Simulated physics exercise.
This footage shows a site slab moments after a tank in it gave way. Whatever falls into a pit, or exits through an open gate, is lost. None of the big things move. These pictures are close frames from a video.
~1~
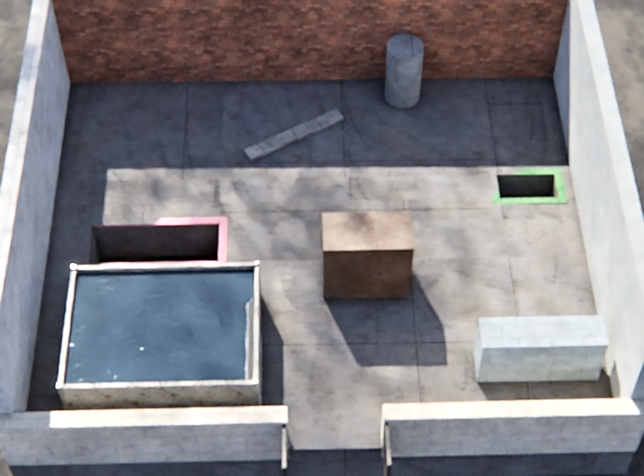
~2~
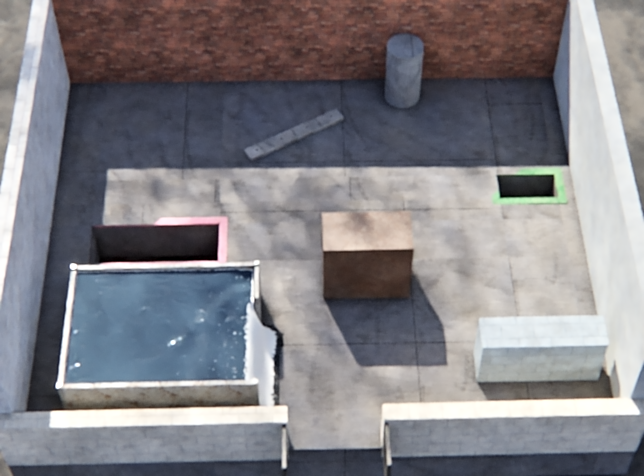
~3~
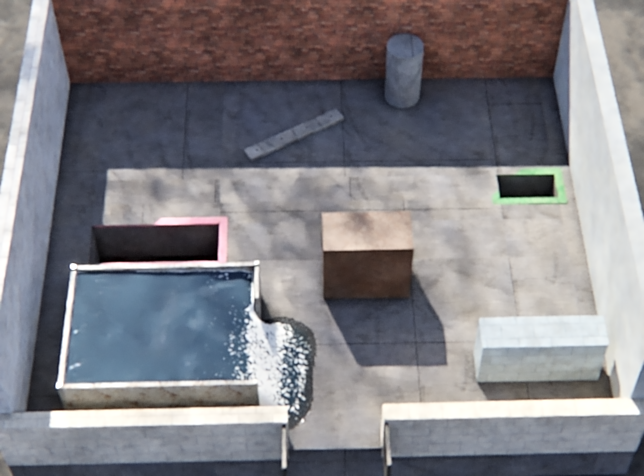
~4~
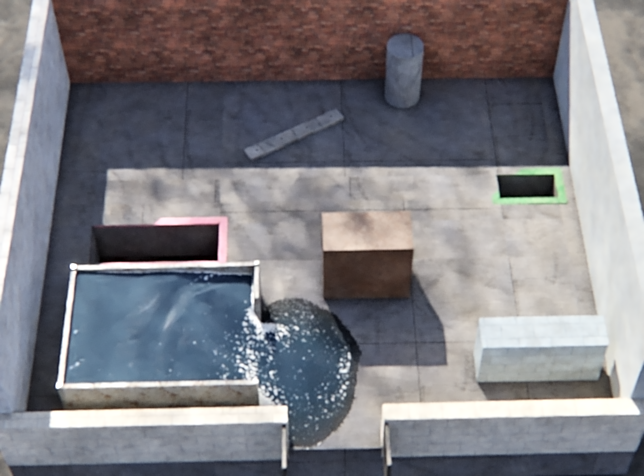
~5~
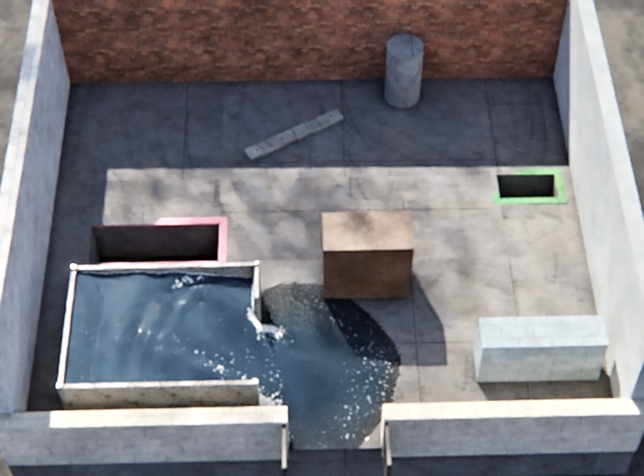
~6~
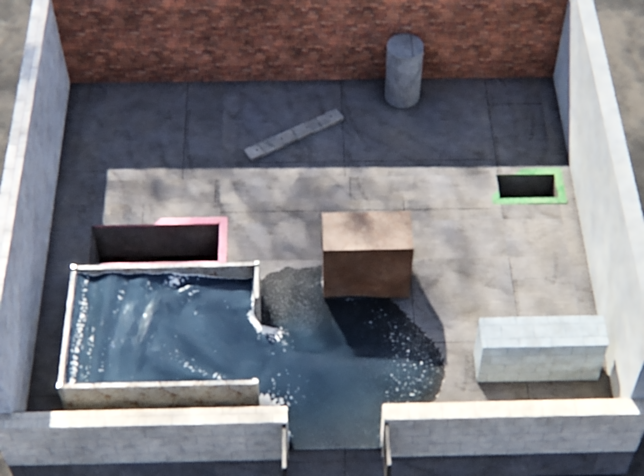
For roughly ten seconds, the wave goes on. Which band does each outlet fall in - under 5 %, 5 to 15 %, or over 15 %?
Result: The gate will receive a cut exceeding fifteen per cent, the pink pit will receive a cut falling short of five per cent, the green pit will receive a cut exceeding fifteen per cent.
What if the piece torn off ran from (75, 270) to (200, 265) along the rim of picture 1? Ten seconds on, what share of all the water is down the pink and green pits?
For pink it's about 75 per cent, and for green about 0 per cent.
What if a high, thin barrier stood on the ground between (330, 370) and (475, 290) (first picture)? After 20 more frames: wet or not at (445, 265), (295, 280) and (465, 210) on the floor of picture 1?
Running through them in order, the first comes out taken by the flood, the second taken by the flood and the last taken by the flood.
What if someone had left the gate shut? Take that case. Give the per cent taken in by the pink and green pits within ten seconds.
I'd put pink at 0 per cent and green at 30 per cent.
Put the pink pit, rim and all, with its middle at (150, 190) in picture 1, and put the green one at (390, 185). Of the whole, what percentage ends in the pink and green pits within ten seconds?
The pink pit receives 0 per cent and the green pit 6 per cent.
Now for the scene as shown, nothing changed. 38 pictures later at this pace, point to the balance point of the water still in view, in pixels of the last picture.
(386, 329).
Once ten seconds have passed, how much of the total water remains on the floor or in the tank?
54 %.
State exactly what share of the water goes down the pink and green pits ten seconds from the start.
Estimated: 0 per cent and 22 per cent respectively.
A moment on, water covers 25 % of the floor; the gate 3 %, the pink pit 0 %, the green pit 0 %.
Next, water covers 25 % of the floor; the gate 7 %, the pink pit 0 %, the green pit 0 %.
Then, water covers 30 % of the floor; the gate 12 %, the pink pit 0 %, the green pit 2 %.
Later, water covers 45 % of the floor; the gate 17 %, the pink pit 0 %, the green pit 12 %.
In the end, water covers 65 % of the floor; the gate 24 %, the pink pit 0 %, the green pit 21 %.
